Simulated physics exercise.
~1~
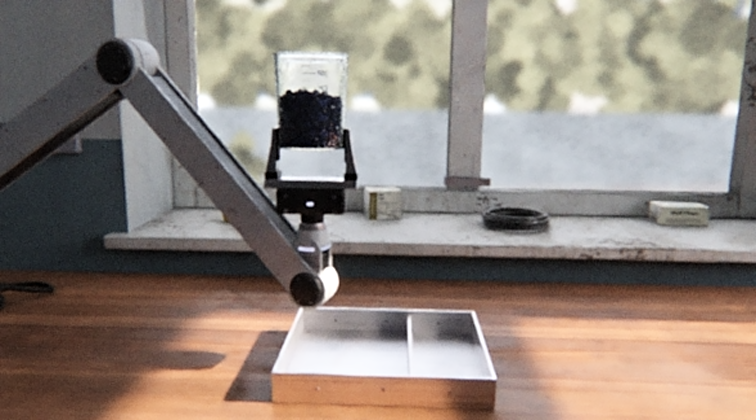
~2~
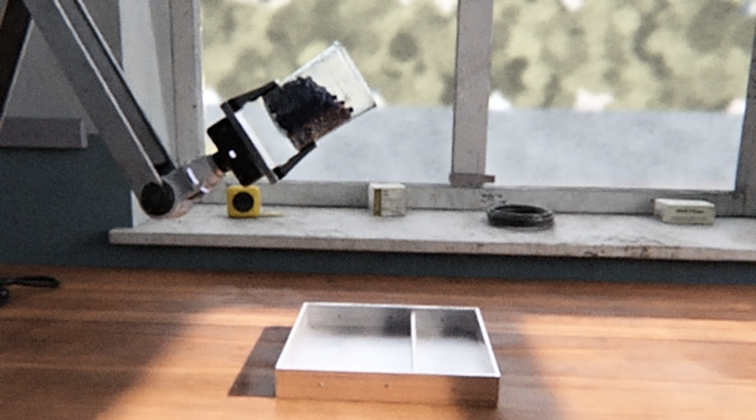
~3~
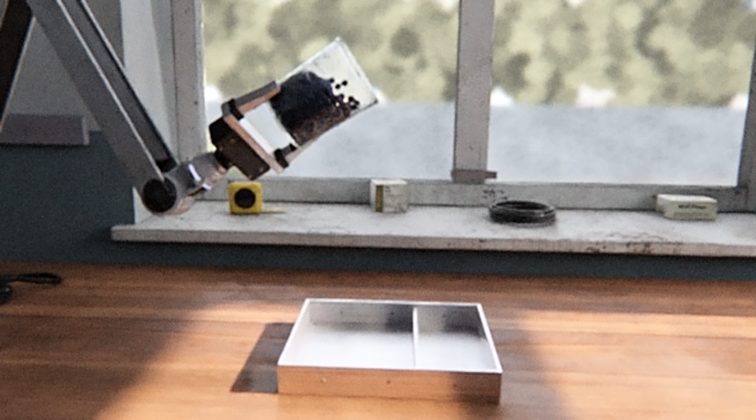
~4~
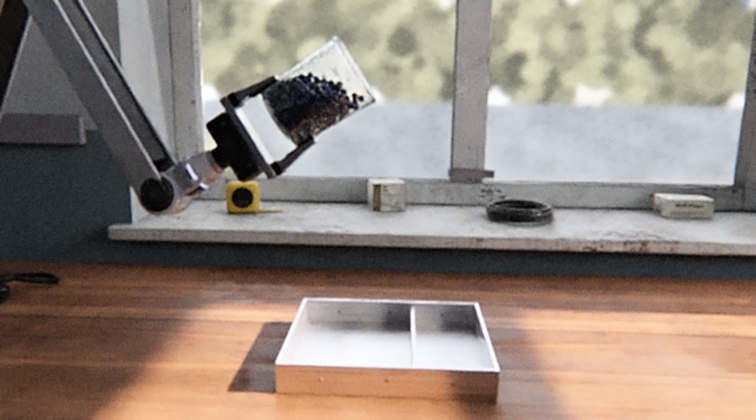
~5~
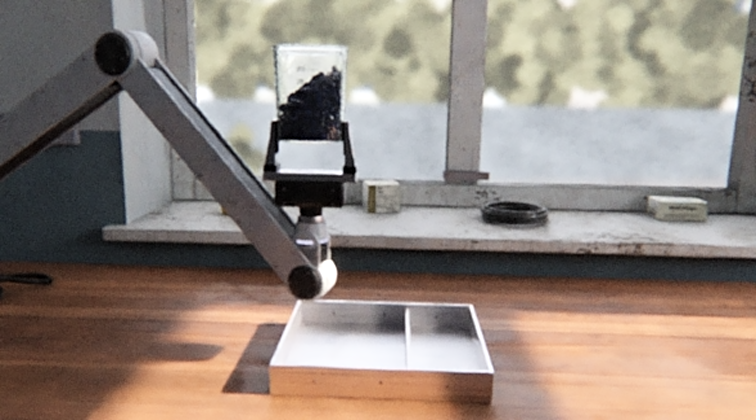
To begin with, a robotic arm holds a clear beaker of dark beads upright near a window, with a shallow, divided tray on the wooden table below. The arm swings the beaker up and to the left, tipping it well over to the right, and the beads slide toward its mouth. While it stays tilted there, the gripper twists the beaker about its own length and the beads shift inside. The arm then brings the beaker back to the right and sets it upright again. At the end the beads rest in an uneven slope inside the beaker, and the tray remains empty.
